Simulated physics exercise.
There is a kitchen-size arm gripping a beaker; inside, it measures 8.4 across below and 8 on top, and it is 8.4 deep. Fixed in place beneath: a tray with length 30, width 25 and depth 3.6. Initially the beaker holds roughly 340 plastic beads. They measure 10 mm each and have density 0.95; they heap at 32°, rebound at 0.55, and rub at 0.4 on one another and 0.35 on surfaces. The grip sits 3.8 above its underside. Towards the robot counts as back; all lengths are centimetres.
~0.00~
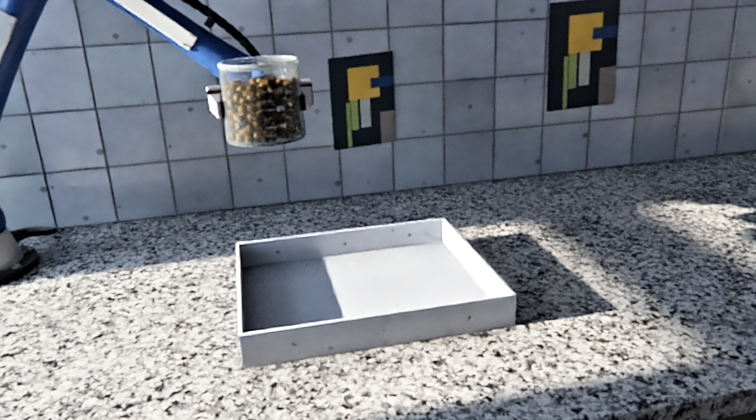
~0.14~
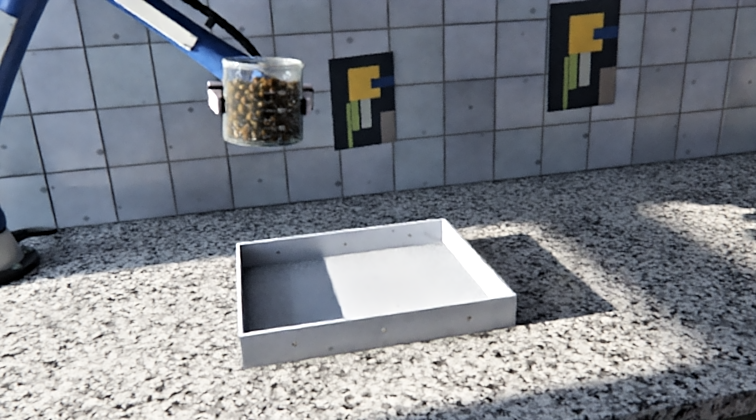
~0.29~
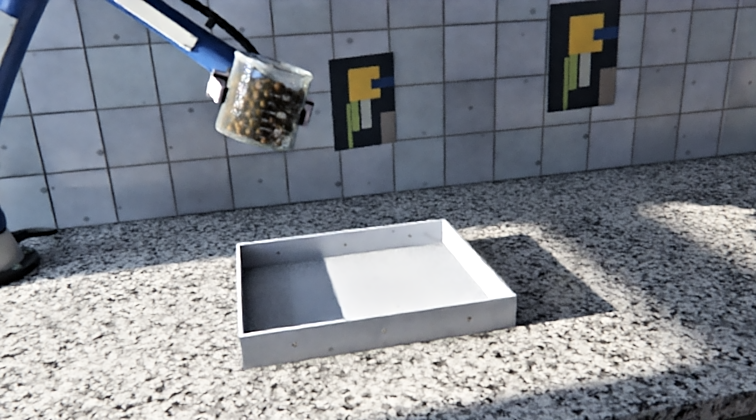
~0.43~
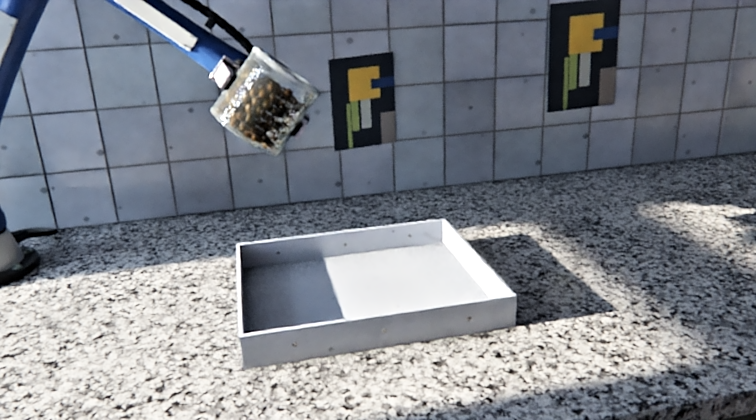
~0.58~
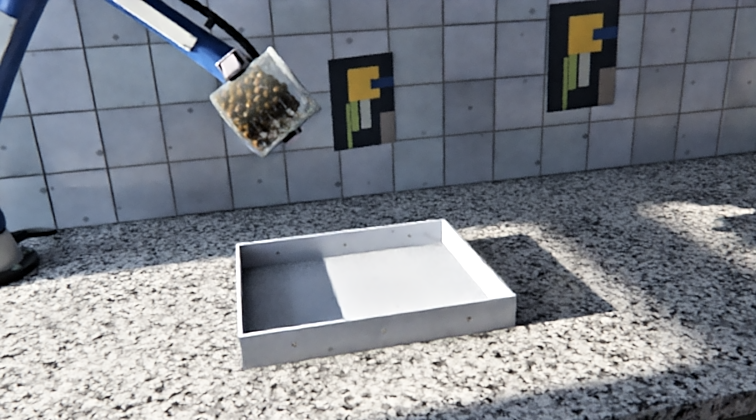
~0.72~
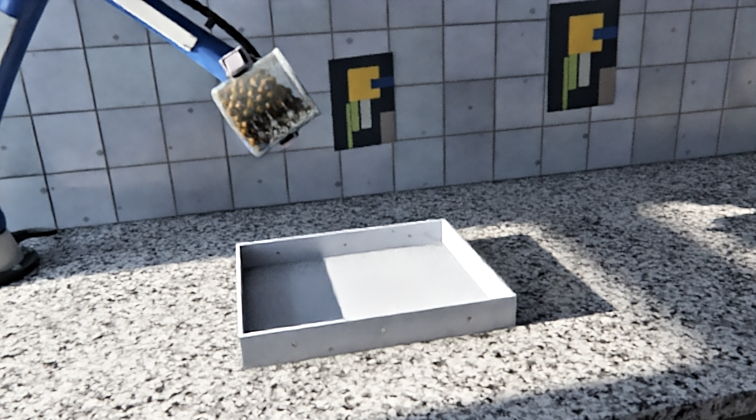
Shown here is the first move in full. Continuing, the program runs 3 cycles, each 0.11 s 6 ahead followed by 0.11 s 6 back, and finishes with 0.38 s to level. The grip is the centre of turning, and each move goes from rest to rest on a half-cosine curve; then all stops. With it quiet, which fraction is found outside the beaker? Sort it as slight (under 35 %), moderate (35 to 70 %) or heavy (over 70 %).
It counts as moderate.
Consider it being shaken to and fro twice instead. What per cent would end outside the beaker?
Near 50 per cent.
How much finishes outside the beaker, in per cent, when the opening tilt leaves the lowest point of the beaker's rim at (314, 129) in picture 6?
Roughly 100 per cent.
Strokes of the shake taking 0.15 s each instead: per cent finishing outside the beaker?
45 %.
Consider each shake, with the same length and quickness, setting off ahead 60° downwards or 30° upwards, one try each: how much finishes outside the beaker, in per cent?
Try one gives about 20 in a hundred, try two about 90 in a hundred.
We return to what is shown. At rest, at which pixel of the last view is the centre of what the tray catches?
It sits close to (411, 284).
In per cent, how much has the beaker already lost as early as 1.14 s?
About 45 per cent so far.
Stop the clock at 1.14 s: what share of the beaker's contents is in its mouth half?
Estimate: Around 70 %.
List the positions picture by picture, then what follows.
In the first picture, the beaker middle at (263, 101), level; upper third of the load around (263, 90), from x 230 to 300, top at y 80; 345 in the beaker.
In the second picture, the beaker middle at (264, 102), tilted 6° forward; upper third of the load around (263, 91), from x 230 to 295, top at y 80.
In the third picture, the beaker middle at (265, 102), tilted 21° forward; upper third of the load around (259, 92), from x 225 to 300, top at y 75.
In the fourth picture, the beaker middle at (266, 103), tilted 40° forward; upper third of the load around (258, 92), from x 220 to 300, top at y 70.
In the fifth picture, the beaker middle at (266, 103), tilted 55° forward; upper third of the load around (258, 91), from x 220 to 300, top at y 70.
In the sixth picture, the beaker middle at (266, 104), tilted 61° forward; upper third of the load around (255, 93), from x 220 to 310, top at y 75; 345 in the beaker.
After 1.14 s, tilted 61° forward, highest piece 28 above the table; 197 in the beaker, 82 in the tray, 14 on the table or floor, 52 in flight or on a rim.
After 1.55 s, tilted 35° forward, highest piece 27 above the table; 155 in the tray, 135 in the beaker, 38 on the table or floor, 17 in flight or on a rim.
After 1.96 s, level, highest piece 26 above the table; 164 in the tray, 135 in the beaker, 46 on the table or floor.
After 3.01 s, level, highest piece 26 above the table; 164 in the tray, 135 in the beaker, 46 on the table or floor.
In the end, 164 in the tray, 135 in the beaker, 46 on the table or floor. That is 61 % outside the beaker.
